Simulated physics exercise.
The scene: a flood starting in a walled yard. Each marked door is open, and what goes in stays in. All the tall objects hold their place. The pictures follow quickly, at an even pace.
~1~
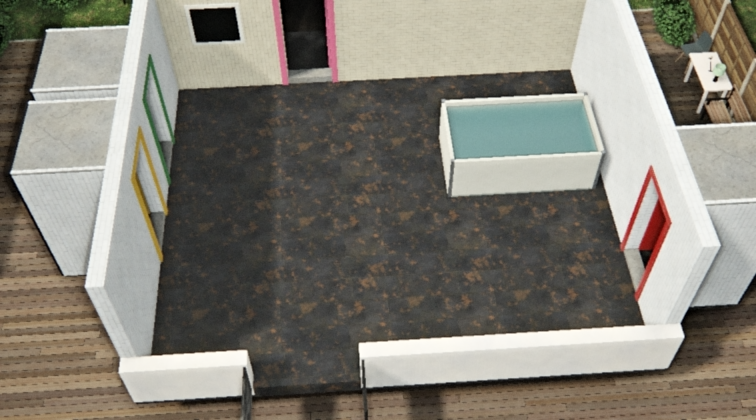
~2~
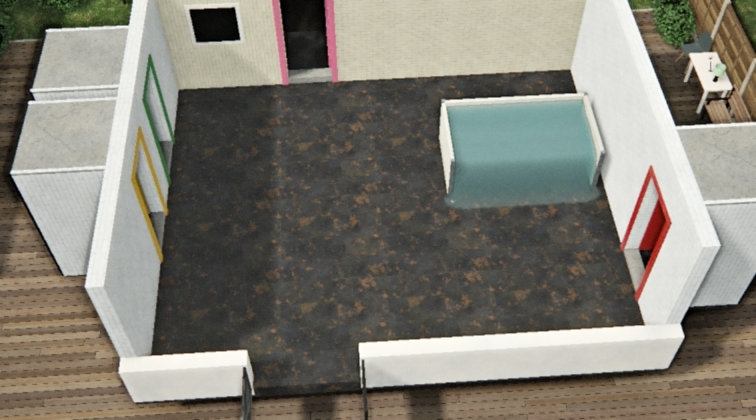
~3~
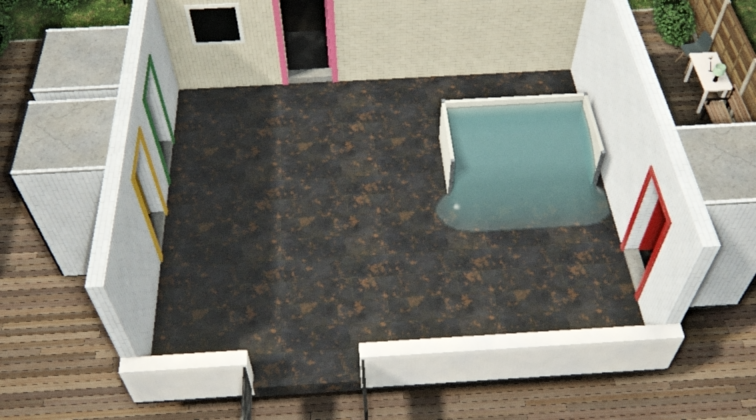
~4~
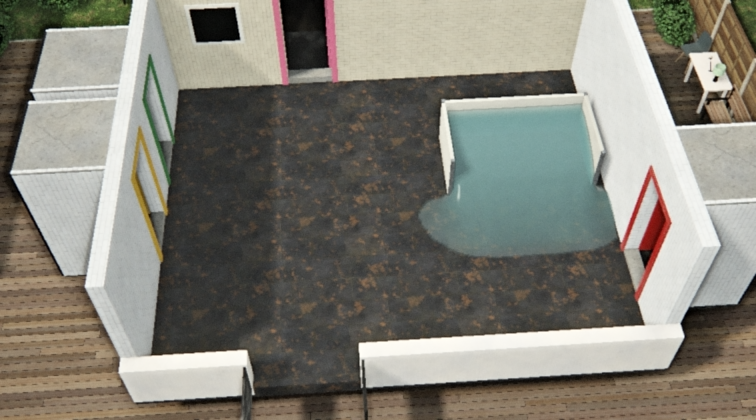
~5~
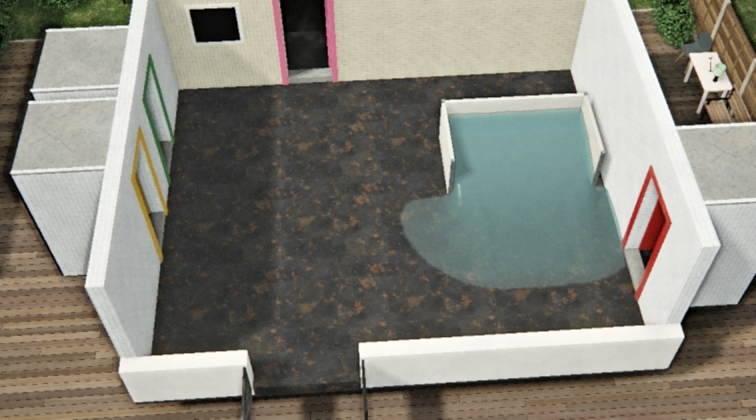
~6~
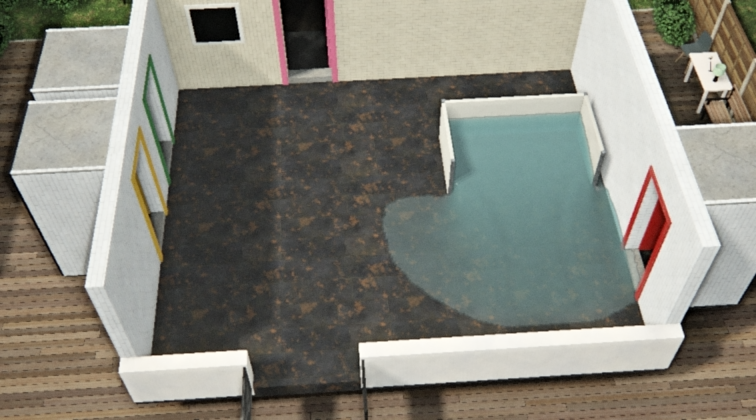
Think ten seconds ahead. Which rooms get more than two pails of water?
The yellow door holds within the limit; the red door floods; the green door holds within the limit; the pink door holds within the limit.
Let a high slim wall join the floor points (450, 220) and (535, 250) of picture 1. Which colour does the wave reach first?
That is the red-painted one.
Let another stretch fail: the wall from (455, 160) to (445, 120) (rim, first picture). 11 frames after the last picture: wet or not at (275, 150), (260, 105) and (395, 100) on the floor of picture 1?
In that order: Wet, awash, free of water.
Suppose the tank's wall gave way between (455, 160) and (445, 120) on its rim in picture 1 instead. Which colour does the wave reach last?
I say the red-painted one.
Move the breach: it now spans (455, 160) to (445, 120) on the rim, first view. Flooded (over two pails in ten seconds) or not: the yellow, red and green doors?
Yellow door floods, red door holds, green door takes more.
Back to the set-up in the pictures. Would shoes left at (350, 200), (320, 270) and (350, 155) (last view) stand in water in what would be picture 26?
In turn: No water, flooded, not flooded.
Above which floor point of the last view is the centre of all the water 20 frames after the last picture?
Near (471, 282).
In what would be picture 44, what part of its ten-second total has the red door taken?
Near 100 in a hundred.
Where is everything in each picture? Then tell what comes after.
Still water in the open tank at (521, 130), in the first picture.
Water pours out at (523, 180) and has run to (447, 198), in the second picture.
The front is at (608, 207), out from the gap at (523, 181), in the third picture.
Water pours out at (523, 182) and has run to (427, 223), in the fourth picture.
Water pours out at (523, 183) and has run to (424, 254), in the fifth picture.
The front is at (634, 298), out from the gap at (523, 183), in the sixth picture.
A moment on, water covers 30 % of the floor; the yellow door not reached, the red door under two buckets in, the green door not reached, the pink door not reached.
Next, water covers 35 % of the floor; the yellow door not reached, the red door over two buckets in, the green door not reached, the pink door not reached.
Then, water covers 45 % of the floor; the yellow door not reached, the red door far over two buckets in, the green door not reached, the pink door not reached.
Later, water covers 75 % of the floor; the yellow door under two buckets in, the red door far over two buckets in, the green door wet at the sill, nothing in, the pink door not reached.
In the end, water covers 85 % of the floor; the yellow door under two buckets in, the red door far over two buckets in, the green door wet at the sill, nothing in, the pink door wet at the sill, nothing in.
